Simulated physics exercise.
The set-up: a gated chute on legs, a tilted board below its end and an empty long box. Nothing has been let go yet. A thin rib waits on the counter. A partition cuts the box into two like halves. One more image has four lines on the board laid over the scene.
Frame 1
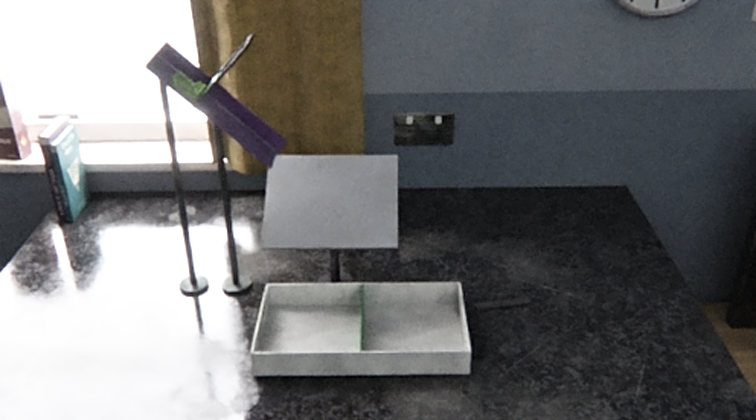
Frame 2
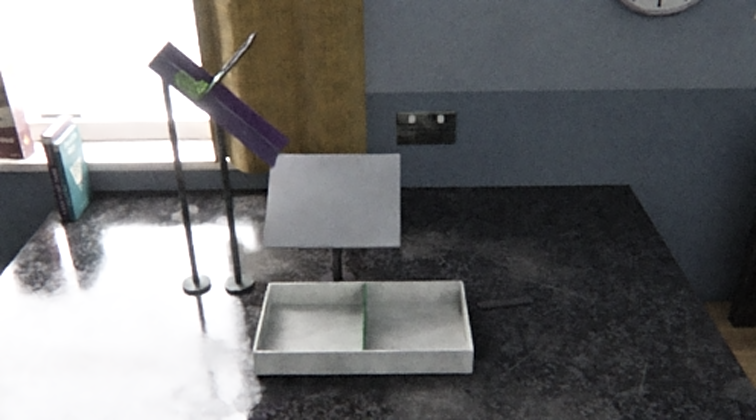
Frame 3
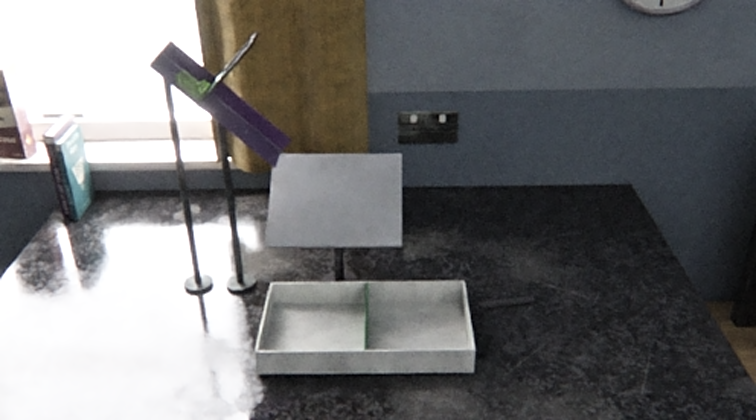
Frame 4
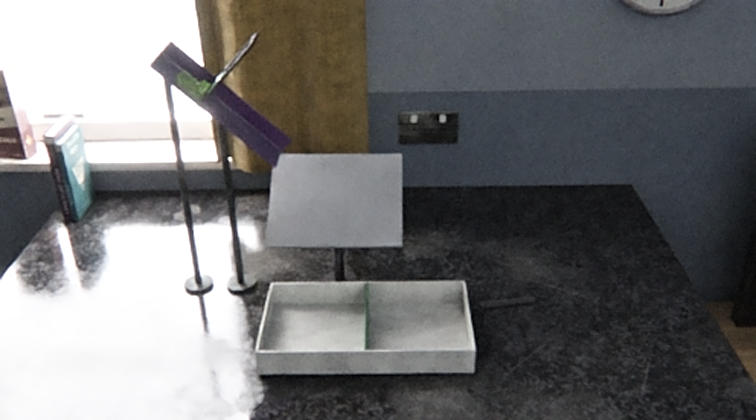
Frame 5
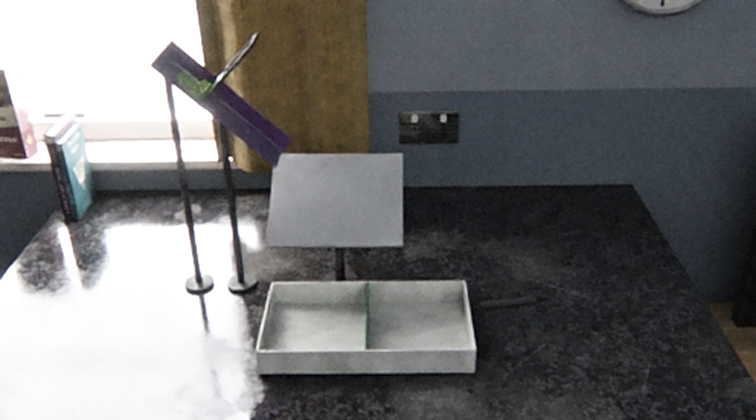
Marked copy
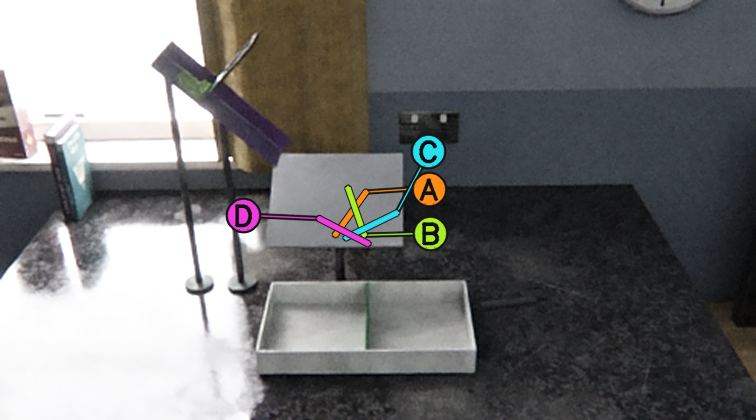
On a dark mottled counter near a window, a purple chute on thin legs slopes down to the right toward a tilted grey board, behind an open pale box with two compartments; apart from a slight shift of the view, nothing moves.
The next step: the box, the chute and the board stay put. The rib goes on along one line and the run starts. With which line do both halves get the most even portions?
Best: B.
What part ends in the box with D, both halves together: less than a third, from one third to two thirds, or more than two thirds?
It is more than two thirds.
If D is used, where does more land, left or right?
More lands on the right.
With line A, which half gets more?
More lands on the left.
On the marked copy, line A from (366, 192) to (335, 234); line B from (348, 188) to (364, 235); line C from (396, 212) to (345, 237); line D from (319, 218) to (368, 243).
For line A, of what is caught, all in the left half, none in the right.
For line B, of what is caught, about two thirds in the left half, about a third in the right.
For line C, of what is caught, nearly all in the left half, a small part in the right.
For line D, of what is caught, a small part in the left half, nearly all in the right.
